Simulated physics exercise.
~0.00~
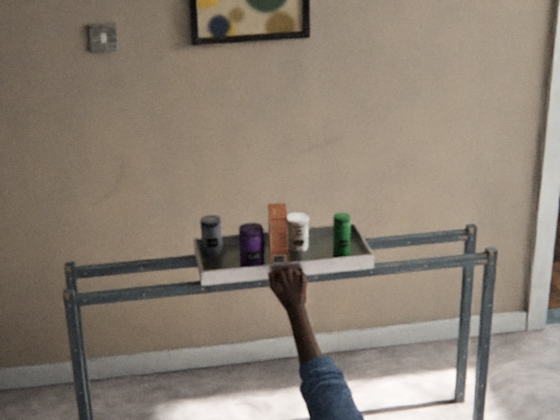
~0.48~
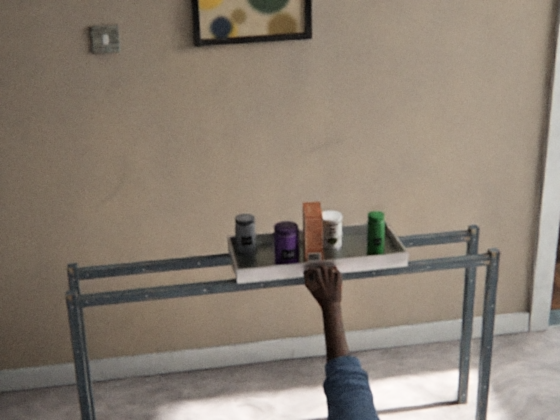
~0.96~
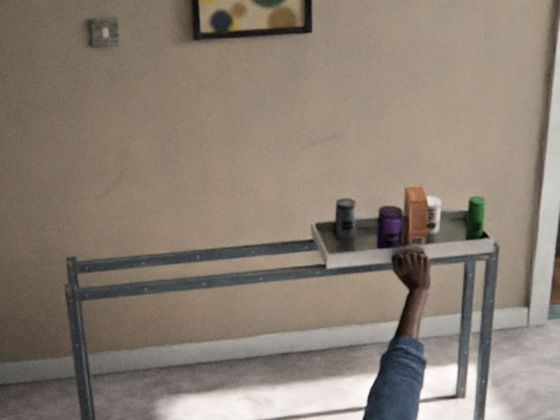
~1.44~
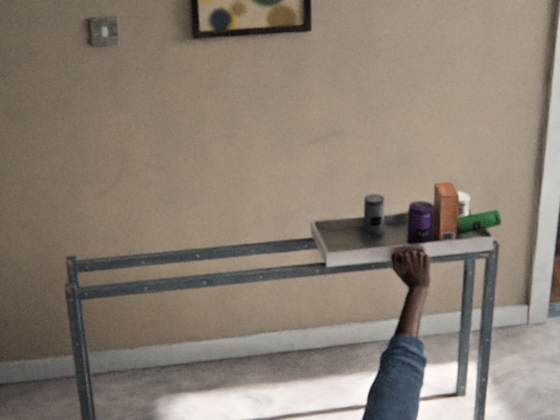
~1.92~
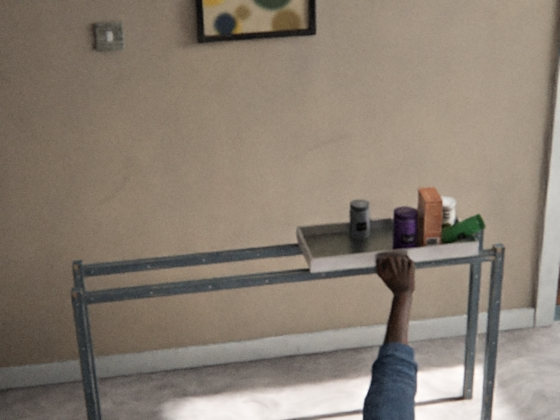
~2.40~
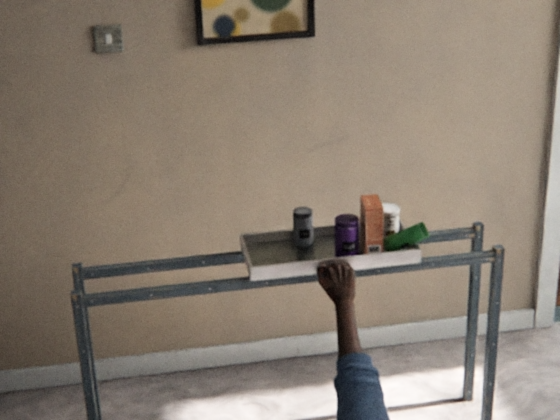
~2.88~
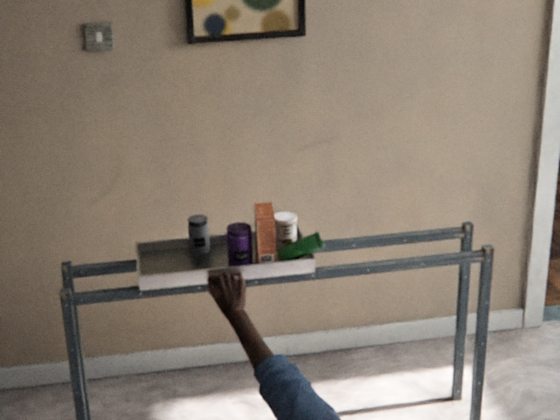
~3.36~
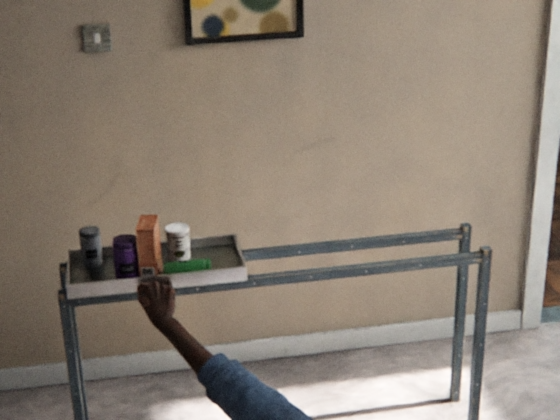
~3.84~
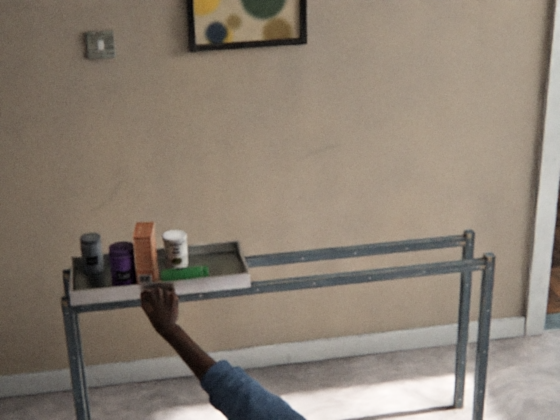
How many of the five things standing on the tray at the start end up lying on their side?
One of them does. The green shaker ends up lying on its side, while the others are still upright.
